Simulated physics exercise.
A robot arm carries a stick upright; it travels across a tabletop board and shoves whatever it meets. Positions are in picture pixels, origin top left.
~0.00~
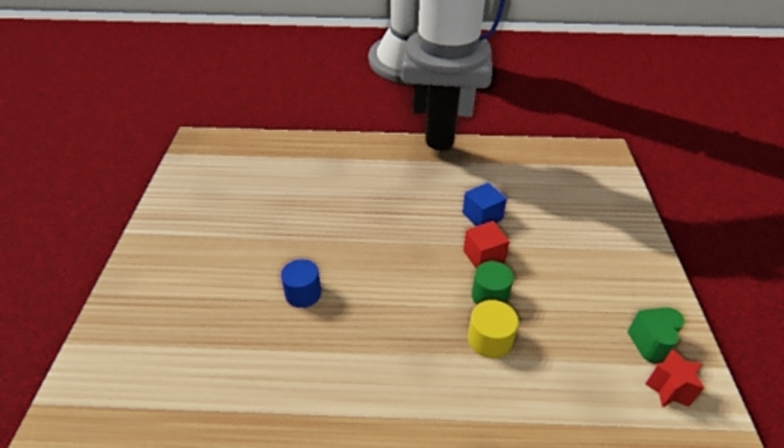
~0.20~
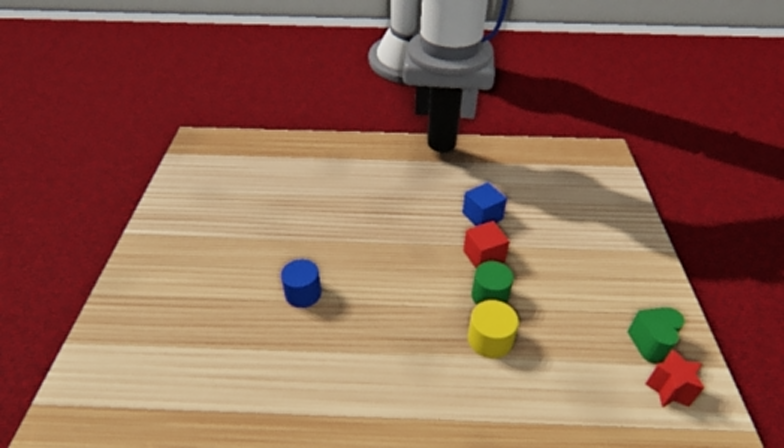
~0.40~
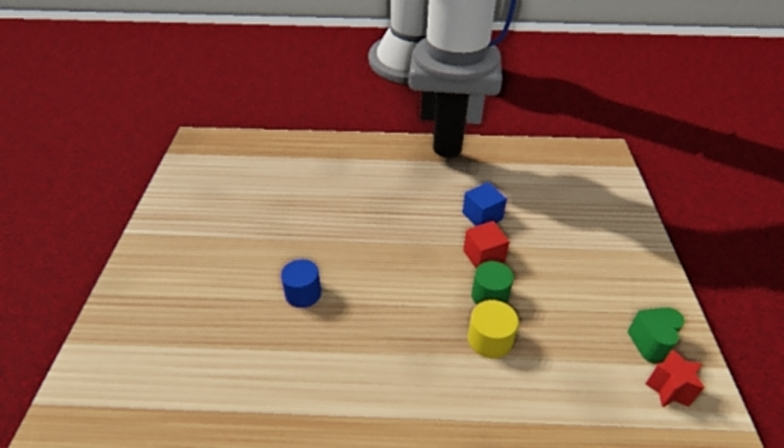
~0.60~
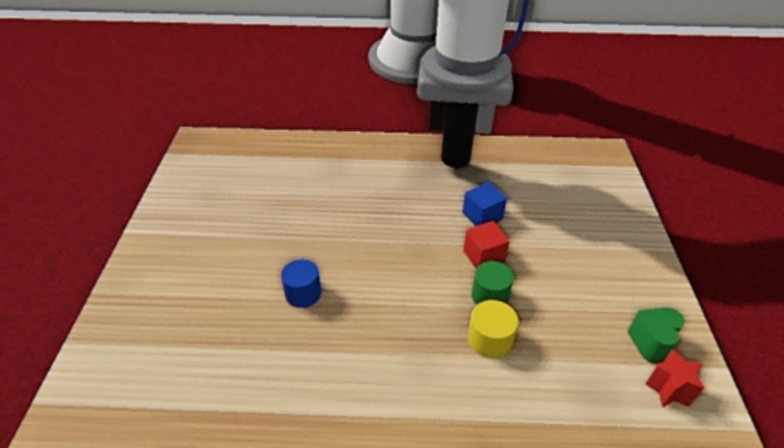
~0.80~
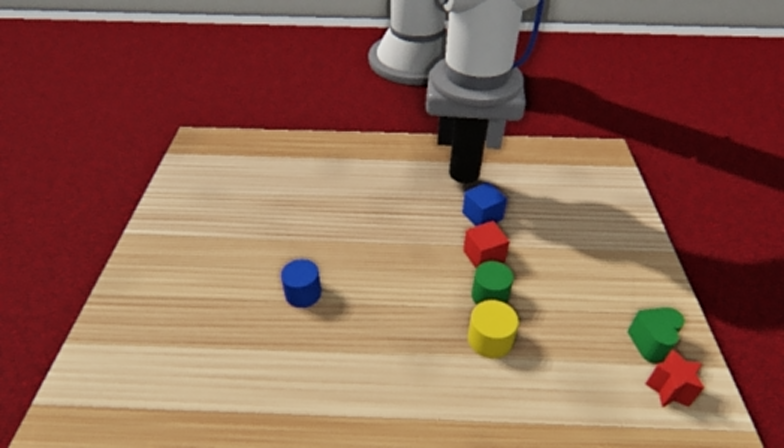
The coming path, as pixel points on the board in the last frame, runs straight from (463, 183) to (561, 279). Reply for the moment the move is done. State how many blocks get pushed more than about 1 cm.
Three or more move.
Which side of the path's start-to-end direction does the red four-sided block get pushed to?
The answer is right.
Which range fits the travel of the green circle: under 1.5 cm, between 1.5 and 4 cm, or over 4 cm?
The answer will be the middling band, 1.5 to 4 cm.
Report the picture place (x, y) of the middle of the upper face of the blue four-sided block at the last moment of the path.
My prediction: (520, 252).
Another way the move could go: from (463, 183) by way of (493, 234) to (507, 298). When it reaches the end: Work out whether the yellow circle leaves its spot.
It moves.
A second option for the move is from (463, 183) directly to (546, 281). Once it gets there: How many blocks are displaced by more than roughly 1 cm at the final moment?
I count three at least.
On the path given first. One third of the way, stick (494, 204); blue four-sided block (496, 213), turned 45° clockwise; red four-sided block (487, 239).
Two thirds of the way, stick (527, 236); blue four-sided block (519, 247), turned 80° clockwise; red four-sided block (485, 255), turned 70° clockwise; green circle (485, 288); yellow circle (495, 322).
At the end, stick (564, 271); blue four-sided block (520, 252), turned 90° clockwise; red four-sided block (483, 256), turned 80° clockwise; green circle (483, 288); yellow circle (495, 323).
